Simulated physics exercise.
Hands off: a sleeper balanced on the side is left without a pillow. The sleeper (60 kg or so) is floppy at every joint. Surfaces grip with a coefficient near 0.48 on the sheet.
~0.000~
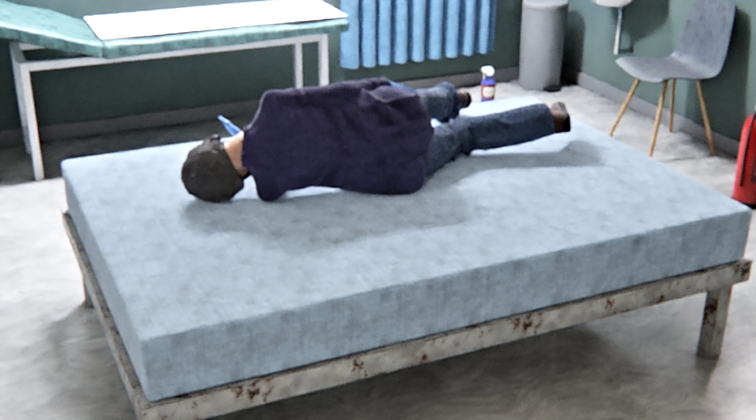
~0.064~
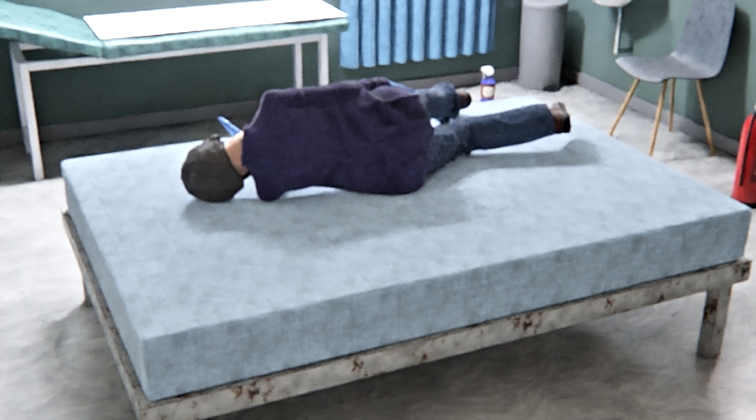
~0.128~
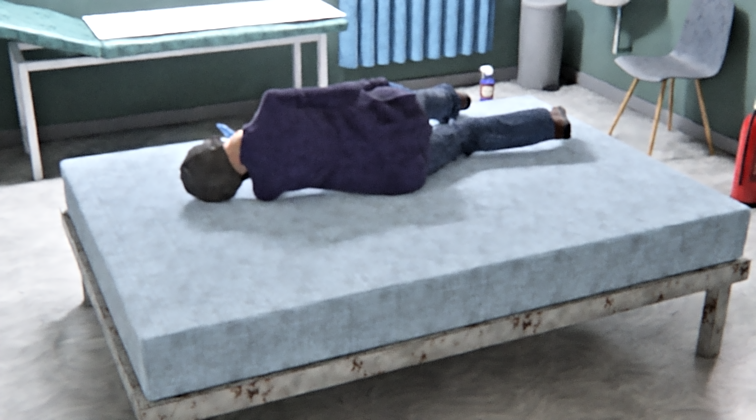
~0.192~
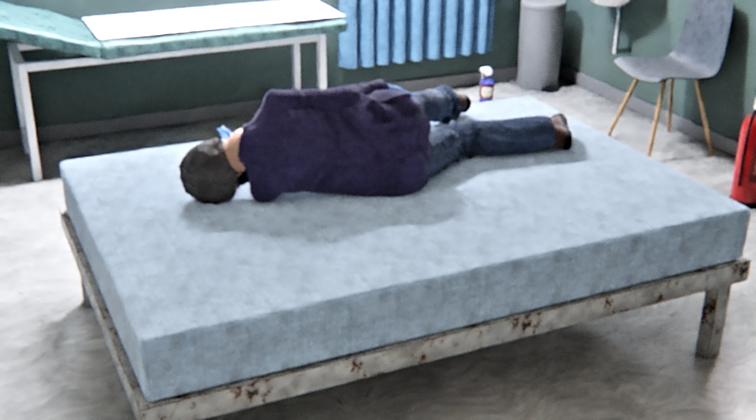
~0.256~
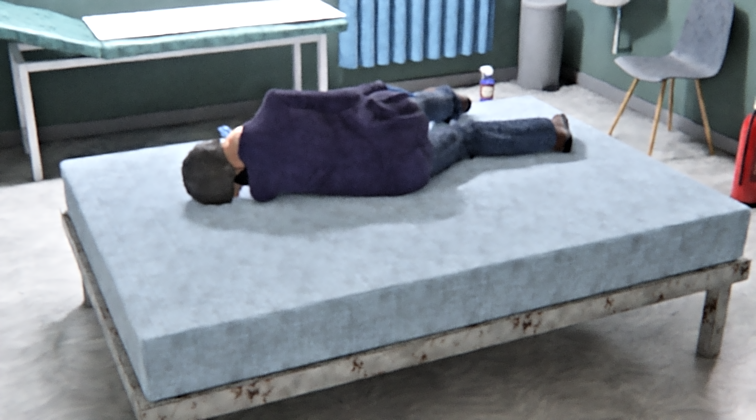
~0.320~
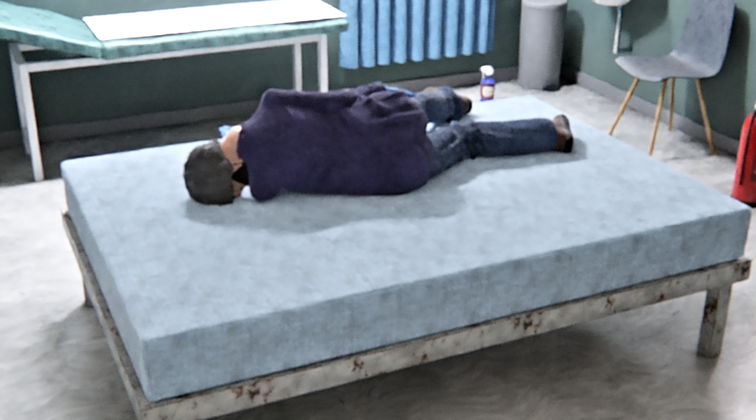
A person in a dark purple top and jeans lies side-on, back to the viewer, on a bare pale blue mattress. The head sinks slightly and the shoulders roll a little toward the viewer, while the blue item by the face slips mostly from view and the legs shift only faintly.
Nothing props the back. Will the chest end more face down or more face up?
Here the chest rolls forwards.
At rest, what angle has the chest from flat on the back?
About 150°.
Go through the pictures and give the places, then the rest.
Chest (280, 146); shoulders at 95°, in the first picture.
Chest (280, 146); shoulders at 95°, in the second picture.
Chest (279, 146); shoulders at 95°, in the third picture.
Chest (278, 147); shoulders at 100°, in the fourth picture.
Chest (278, 148); shoulders at 105°, in the fifth picture.
Chest (277, 147); shoulders at 110°, in the sixth picture.
After 0.54 s the chest is turned 135° from lying flat on the back, near (275, 144) in the last picture's view.
After 0.94 s the chest is turned 150° from lying flat on the back, near (271, 145) in the last picture's view.
After 1.54 s the chest is turned 150° from lying flat on the back, near (270, 145) in the last picture's view.
Final state at 4.0 s, chest rolls forwards.
